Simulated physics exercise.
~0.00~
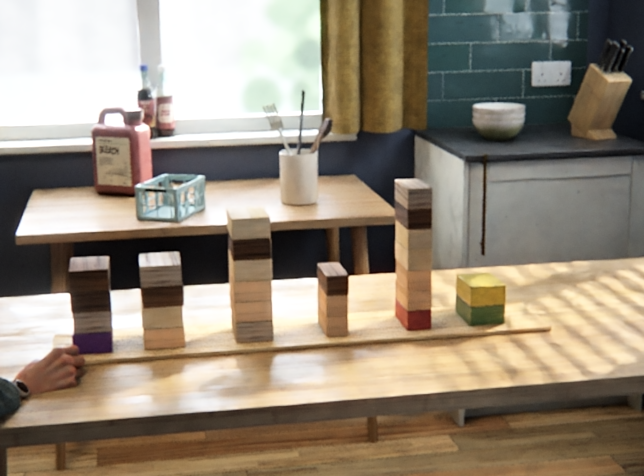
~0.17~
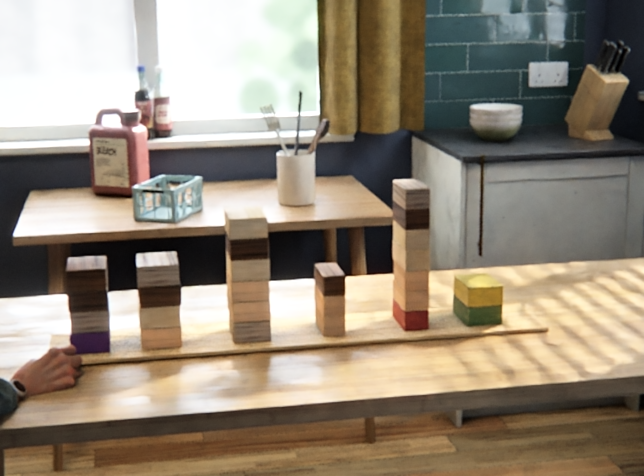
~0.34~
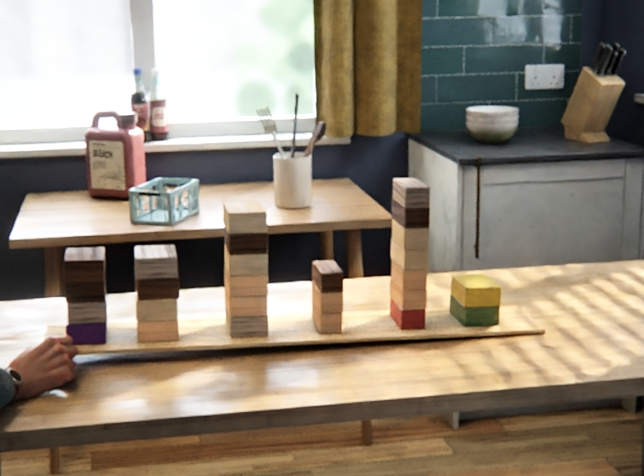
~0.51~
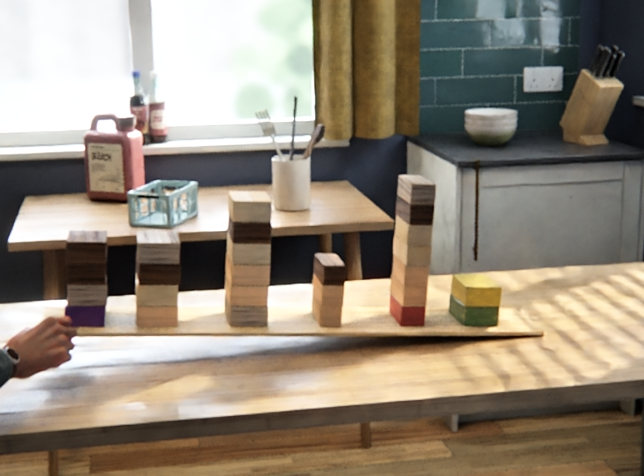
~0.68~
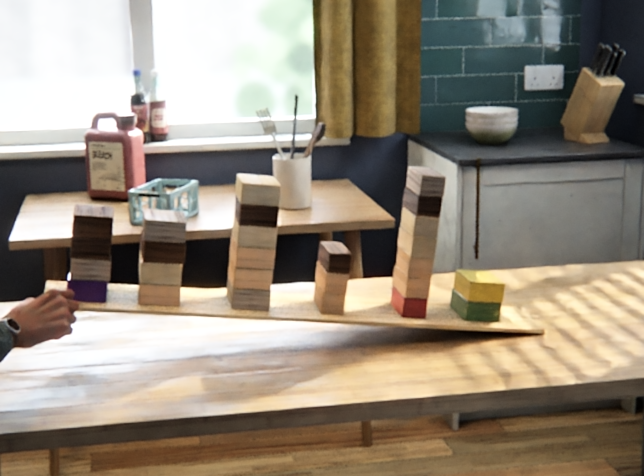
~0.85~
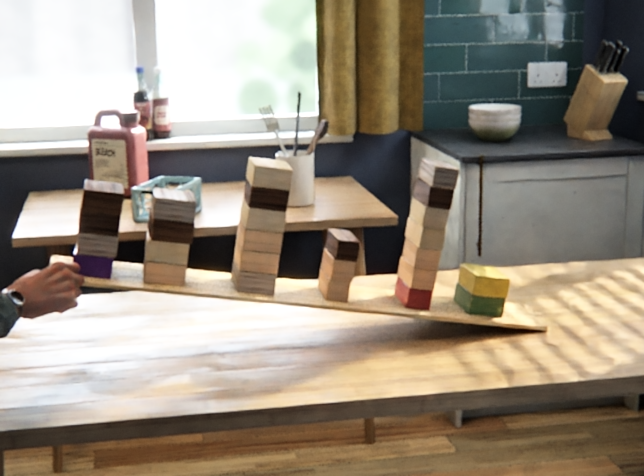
A hand lifted the left end of a long board on a table, tilting it gradually down toward the right, and the six stacks of wooden blocks standing on it leaned rightward.
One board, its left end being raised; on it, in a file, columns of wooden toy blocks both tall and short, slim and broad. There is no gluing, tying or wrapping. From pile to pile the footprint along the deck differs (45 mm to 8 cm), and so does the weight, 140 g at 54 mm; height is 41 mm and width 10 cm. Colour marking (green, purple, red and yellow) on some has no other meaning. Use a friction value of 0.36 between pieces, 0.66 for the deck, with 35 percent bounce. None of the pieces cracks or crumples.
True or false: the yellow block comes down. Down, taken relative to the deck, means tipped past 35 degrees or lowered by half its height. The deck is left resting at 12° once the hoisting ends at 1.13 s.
True.
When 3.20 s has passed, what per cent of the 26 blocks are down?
60 per cent.
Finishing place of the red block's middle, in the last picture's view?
Look near (447, 291) in the final frame.
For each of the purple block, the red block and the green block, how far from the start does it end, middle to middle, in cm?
Shift in cm - purple: 18; red: 8; green: 4.
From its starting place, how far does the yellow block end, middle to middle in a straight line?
About 14 cm.
After 1.16 s, slope 12°; none of the 26 blocks down, 15 disturbed; yellow block unmoved; red block leaning 17°.
After 2.04 s, slope 12°; 8 of the 26 blocks down; yellow block on its side; red block on its side.
After 3.20 s, slope 12°; 16 of the 26 blocks down; yellow block on its side; red block on its side.
By the end (3.6 s), slope 12°; 22 of the 26 blocks down; yellow block on its side; red block on its side; purple block unmoved. As the last picture would show them, middles, yellow block near (541, 299), red block near (447, 291).
